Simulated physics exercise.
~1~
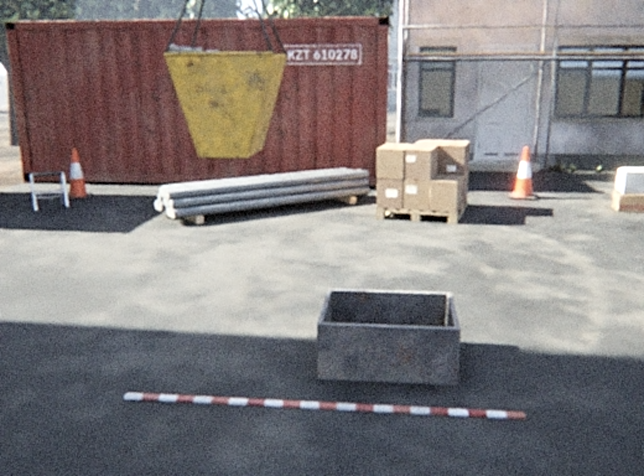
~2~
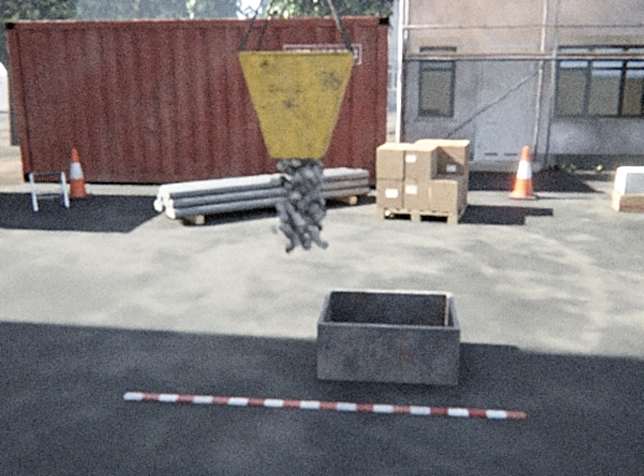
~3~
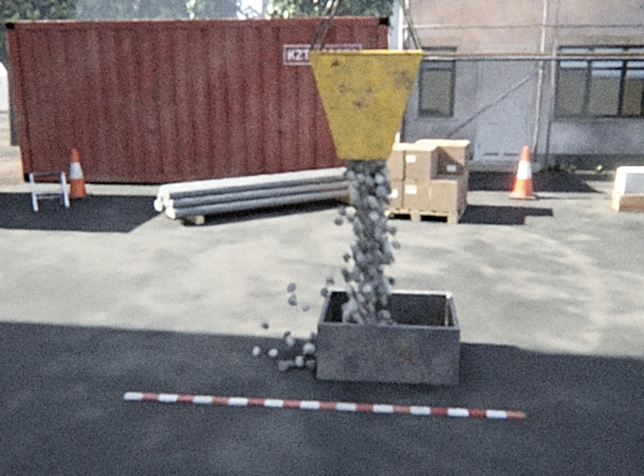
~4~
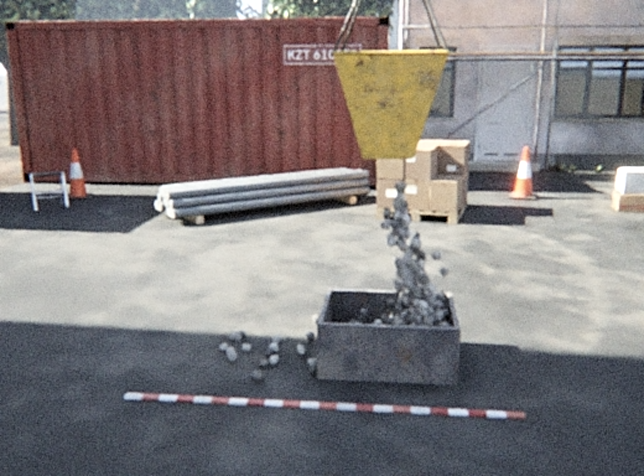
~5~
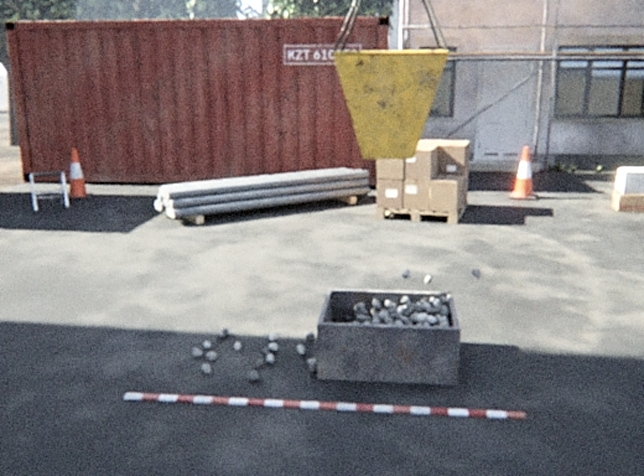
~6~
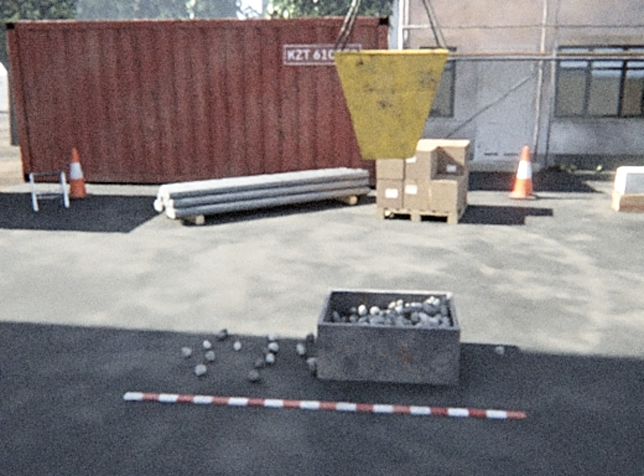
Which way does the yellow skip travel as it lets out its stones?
The yellow skip travels to the right, coming to a stop above the bin area.
